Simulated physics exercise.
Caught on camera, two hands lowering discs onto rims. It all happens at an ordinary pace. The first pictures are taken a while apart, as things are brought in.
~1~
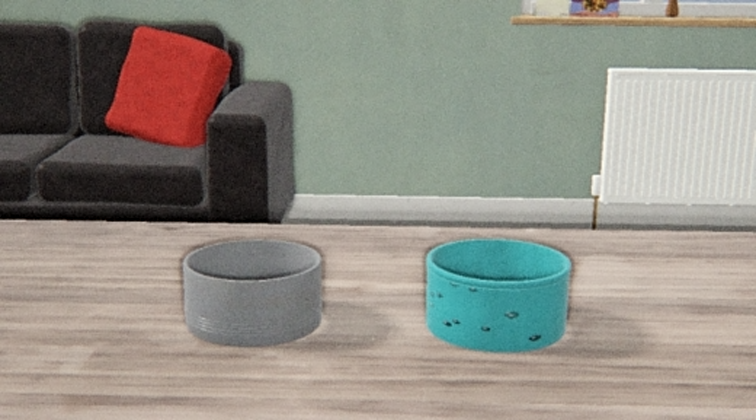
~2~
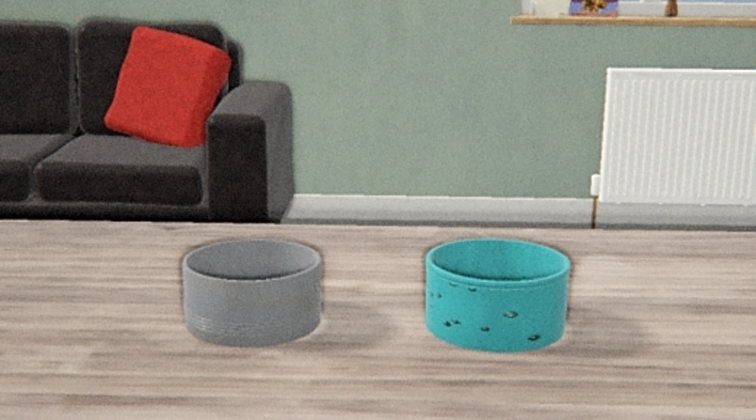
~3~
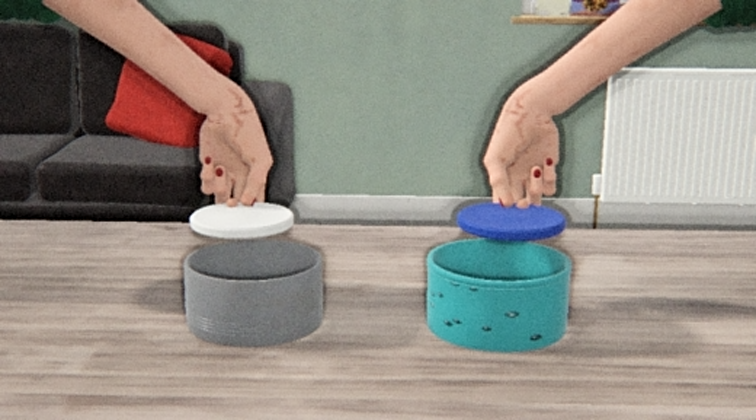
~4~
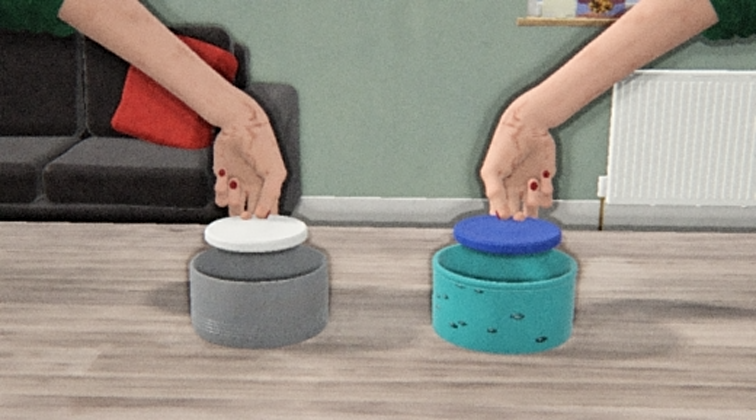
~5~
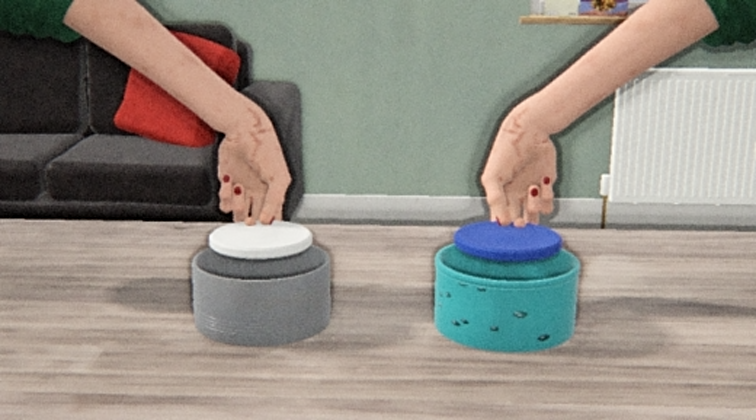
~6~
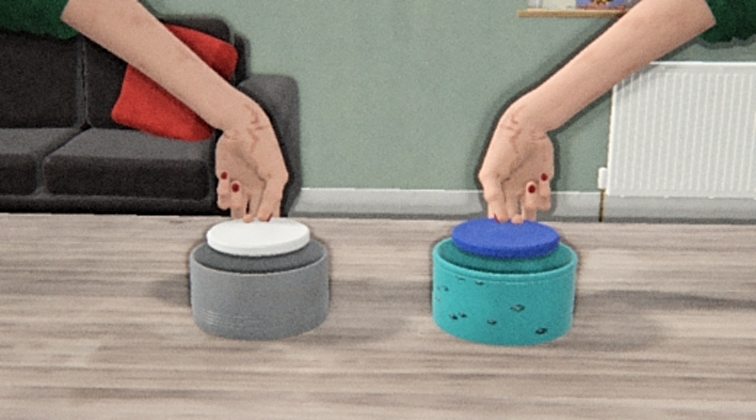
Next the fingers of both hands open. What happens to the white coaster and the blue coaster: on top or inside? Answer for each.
Here the white coaster falls in and the blue coaster falls in.
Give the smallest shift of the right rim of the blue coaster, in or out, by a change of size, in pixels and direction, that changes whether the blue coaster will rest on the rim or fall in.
A shift of 12 pixels, going right.
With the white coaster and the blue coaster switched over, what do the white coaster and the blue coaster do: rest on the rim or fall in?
The white coaster sinks inside, the blue coaster falls in.
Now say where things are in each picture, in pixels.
Right jar (497, 292), in the first picture.
Left cup (253, 290), in the second picture.
Still on the way; white coaster (242, 219); right jar (498, 292), in the third picture.
Still on the way; blue coaster (507, 233); left cup (260, 292), in the fourth picture.
Still on the way; white coaster (261, 239); right jar (505, 292), in the fifth picture.
In place, still held; white coaster (259, 235); blue coaster (505, 237); left cup (260, 284), in the sixth picture.
Then, 0.16 s later than the last frame, white coaster dropping near (260, 294); blue coaster dropping near (503, 295).
When it is over, the white coaster drops inside, near (261, 305); the blue coaster drops inside, near (502, 310).
